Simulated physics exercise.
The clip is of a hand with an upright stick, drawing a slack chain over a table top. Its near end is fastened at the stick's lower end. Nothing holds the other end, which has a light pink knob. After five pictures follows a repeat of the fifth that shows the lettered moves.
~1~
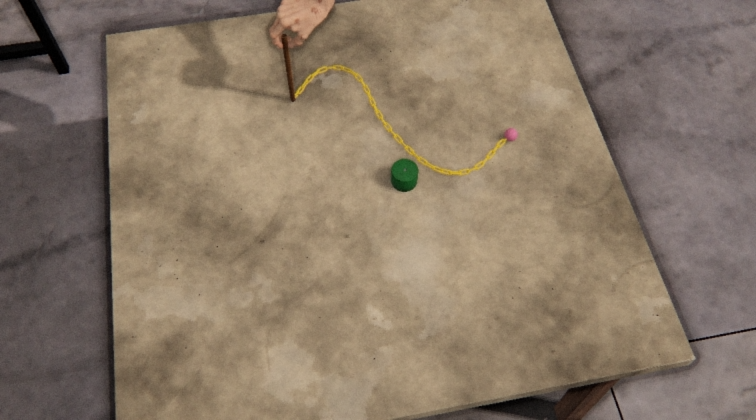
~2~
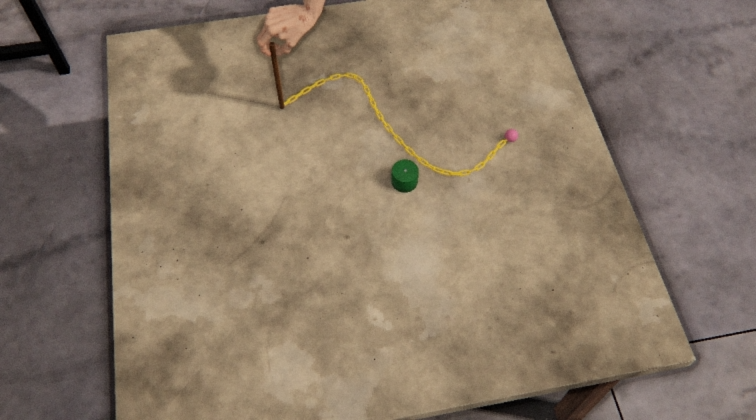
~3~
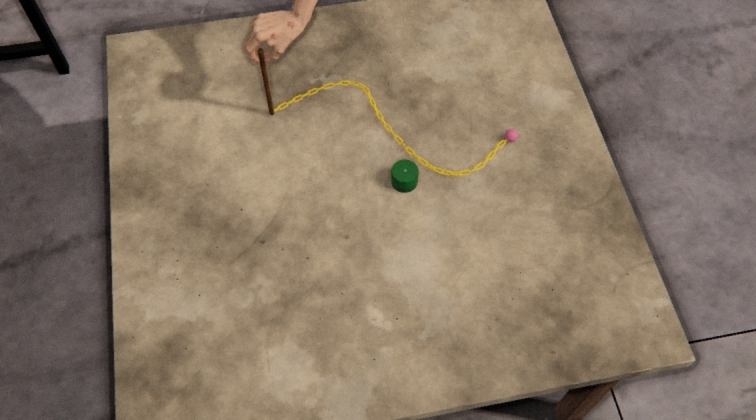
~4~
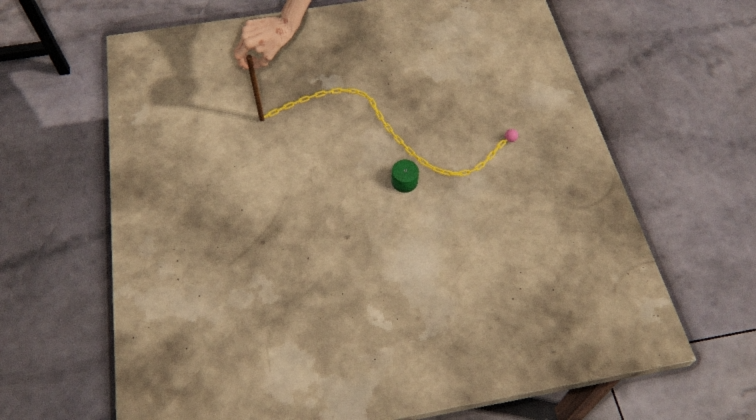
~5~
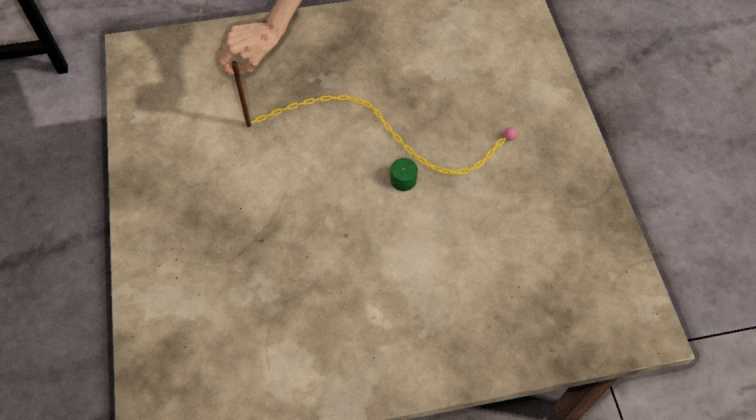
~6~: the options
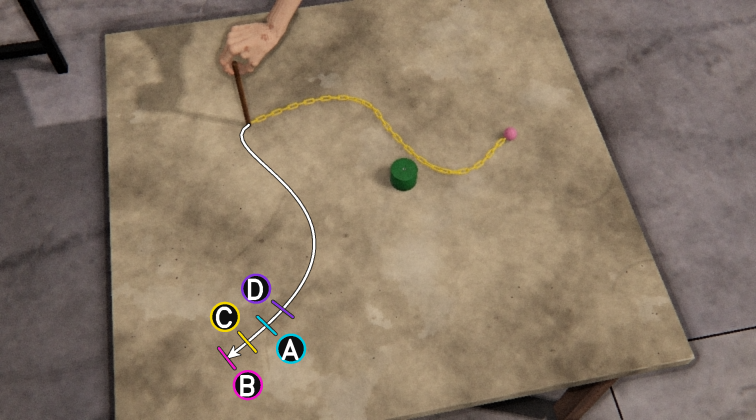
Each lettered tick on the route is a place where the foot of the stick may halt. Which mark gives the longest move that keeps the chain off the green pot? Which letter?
At D, and not beyond.
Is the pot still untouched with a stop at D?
Yes.
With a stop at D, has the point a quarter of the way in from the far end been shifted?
No.
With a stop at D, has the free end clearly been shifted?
By then, no.
On the marked copy, A at (267, 325); B at (227, 358); C at (247, 342); D at (283, 309); the route from (249, 125) via (313, 234) to (227, 358).
With D. Early on, foot of the stick (279, 179), middle of the chain (388, 130), free end (510, 134).
Further on, foot of the stick (314, 245), middle of the chain (387, 131), free end (510, 134).
At the end, foot of the stick (283, 310), middle of the chain (374, 172), free end (510, 134); nothing has been touched.
As for the rest, A brings the chain against the pot; B brings the chain against the pot; C brings the chain against the pot.
